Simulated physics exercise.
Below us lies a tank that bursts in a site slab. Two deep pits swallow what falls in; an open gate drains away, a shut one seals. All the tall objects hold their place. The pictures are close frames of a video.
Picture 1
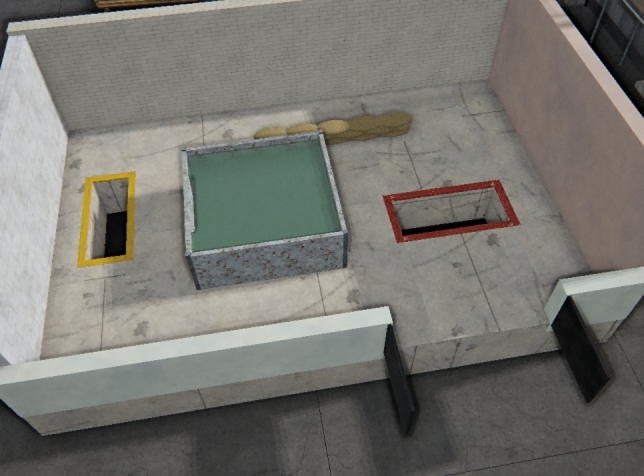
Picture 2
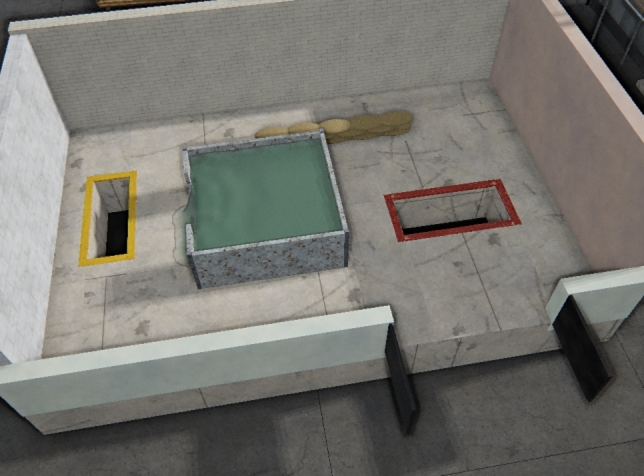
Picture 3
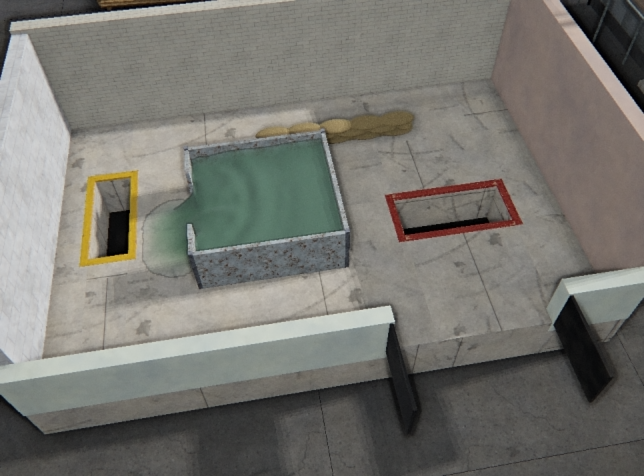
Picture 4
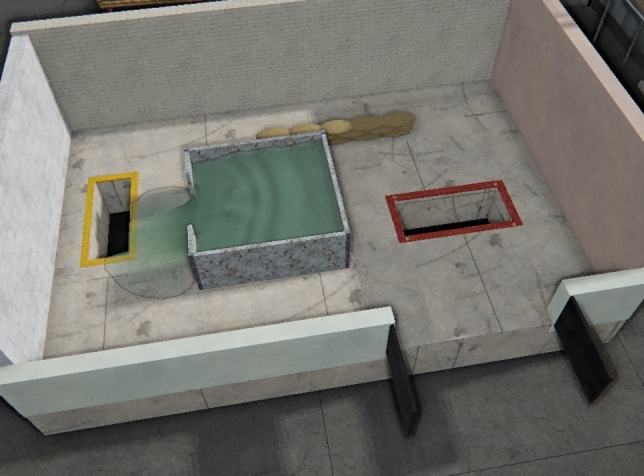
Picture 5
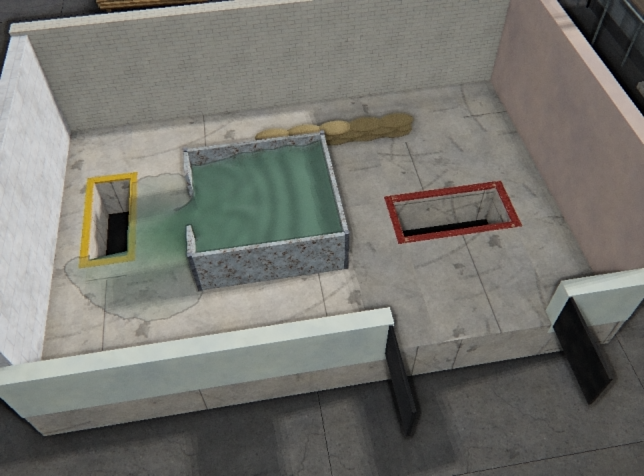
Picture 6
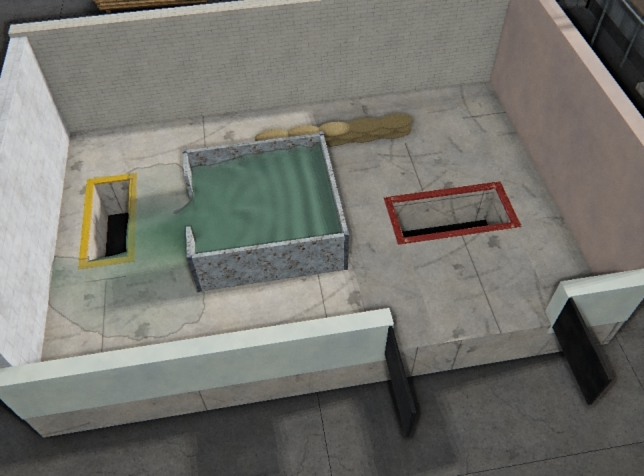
A stone-walled tank of green water bursting open on its left side, water spreading across the slab around a yellow-edged pit.
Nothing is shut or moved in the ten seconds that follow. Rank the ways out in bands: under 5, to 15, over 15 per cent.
The gate takes less than 5 %; the red pit takes less than 5 %; the yellow pit takes more than 15 %.
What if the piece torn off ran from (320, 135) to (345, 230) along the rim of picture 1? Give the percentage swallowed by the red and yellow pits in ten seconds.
Per cent: Red 50, yellow 2.
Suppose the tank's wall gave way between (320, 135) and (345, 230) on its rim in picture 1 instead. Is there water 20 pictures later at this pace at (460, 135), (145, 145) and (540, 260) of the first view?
One after the other: Wet, no water, under water.
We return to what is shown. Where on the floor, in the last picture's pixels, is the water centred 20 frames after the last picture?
I would point to (219, 251).
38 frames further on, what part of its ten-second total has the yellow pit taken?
Some 80 per cent.
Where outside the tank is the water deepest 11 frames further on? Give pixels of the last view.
I would point to (38, 391).
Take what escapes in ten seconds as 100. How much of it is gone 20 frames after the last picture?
Close to 55 %.
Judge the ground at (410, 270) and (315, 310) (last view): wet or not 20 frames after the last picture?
One after the other: No water, wet.
A moment on, water covers 15 % of the floor; the gate 0 %, the red pit 0 %, the yellow pit 14 %.
Next, water covers 20 % of the floor; the gate 0 %, the red pit 0 %, the yellow pit 24 %.
Then, water covers 30 % of the floor; the gate 0 %, the red pit 0 %, the yellow pit 35 %.
Later, water covers 55 % of the floor; the gate 1 %, the red pit 0 %, the yellow pit 47 %.
In the end, water covers 70 % of the floor; the gate 3 %, the red pit 2 %, the yellow pit 58 %.
